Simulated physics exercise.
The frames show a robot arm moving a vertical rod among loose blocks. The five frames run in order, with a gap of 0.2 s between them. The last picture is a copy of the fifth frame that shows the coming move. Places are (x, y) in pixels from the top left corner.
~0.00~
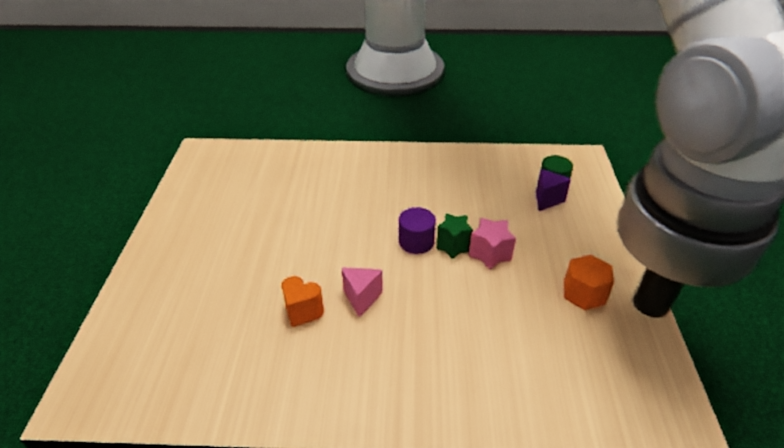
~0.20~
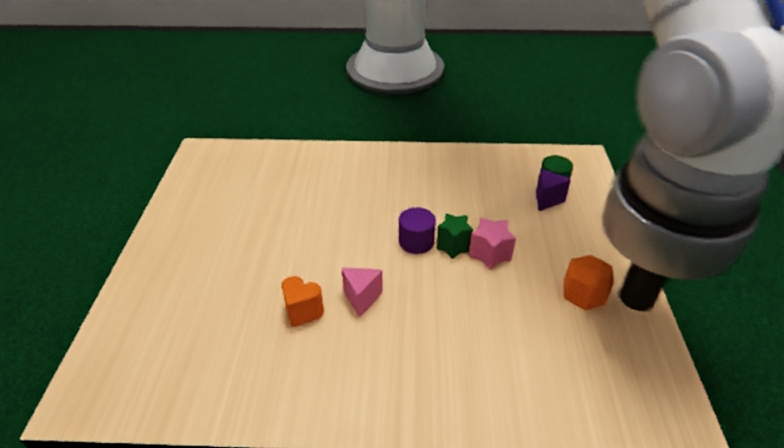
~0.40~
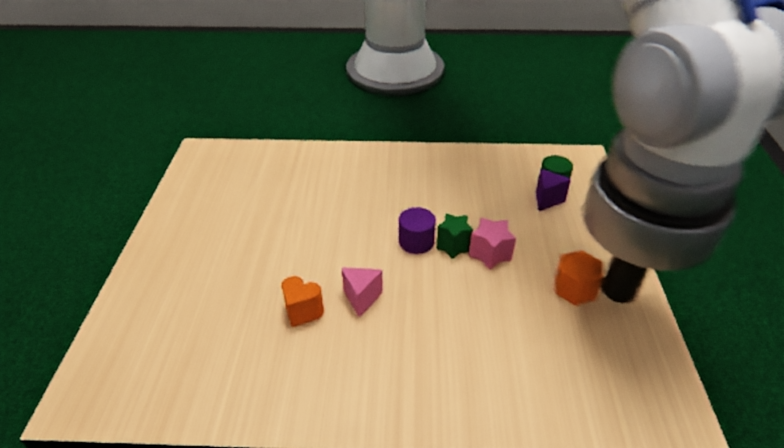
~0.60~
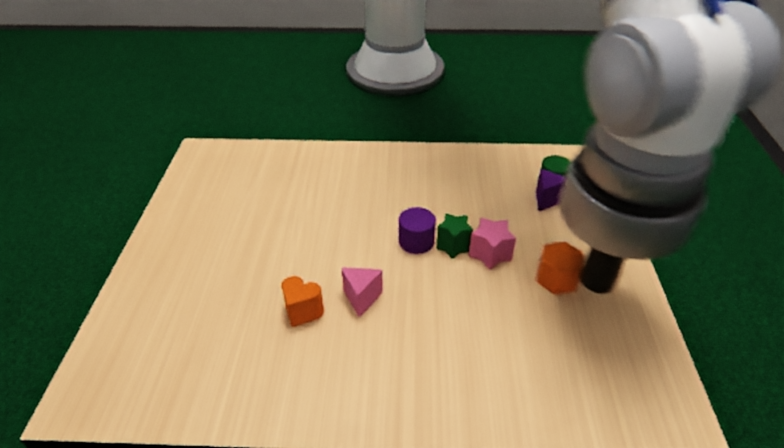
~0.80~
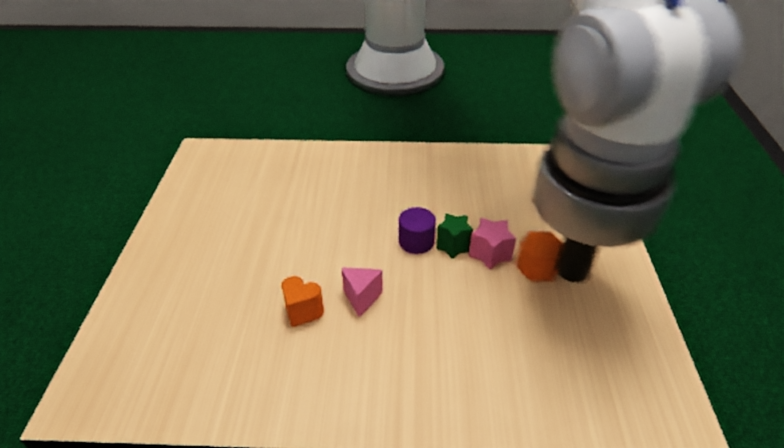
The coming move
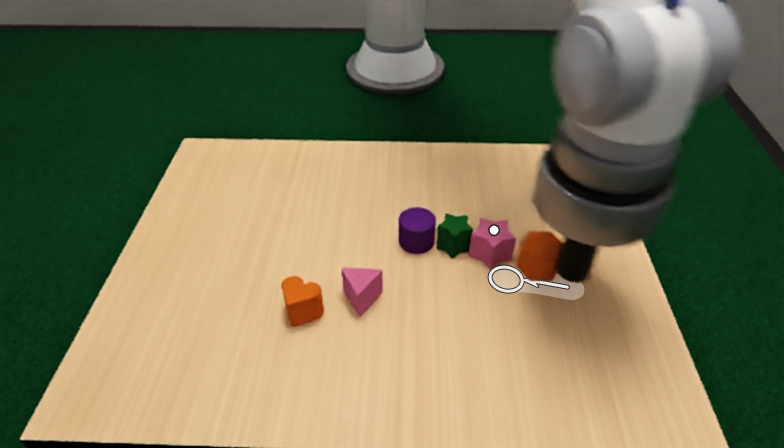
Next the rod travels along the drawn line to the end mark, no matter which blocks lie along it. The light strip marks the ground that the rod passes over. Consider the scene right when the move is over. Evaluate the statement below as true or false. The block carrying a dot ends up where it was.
Answer: False.
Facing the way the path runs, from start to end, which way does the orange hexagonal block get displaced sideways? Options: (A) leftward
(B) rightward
B
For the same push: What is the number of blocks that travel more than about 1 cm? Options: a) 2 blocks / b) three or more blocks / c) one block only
Answer: A.
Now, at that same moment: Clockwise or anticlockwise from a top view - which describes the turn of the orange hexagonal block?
Viewed from above: Clockwise.
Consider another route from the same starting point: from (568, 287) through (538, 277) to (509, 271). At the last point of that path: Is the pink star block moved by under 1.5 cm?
I believe not.
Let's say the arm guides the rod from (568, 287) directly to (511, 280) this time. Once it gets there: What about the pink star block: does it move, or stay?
If the rod follows that path, the pink star block ends up shifted.
Path on the board, from (568, 287) through (537, 282) to (506, 279); the dot is on the pink star block.
The first path, step by step. Halfway along, rod at (540, 265); pink star block at (488, 224), turned 35° anticlockwise; orange hexagonal block at (527, 234), turned 50° clockwise.
At the end, rod at (509, 262); green star block in place; pink star block at (487, 222), turned 40° anticlockwise; orange hexagonal block at (523, 231), turned 60° clockwise.
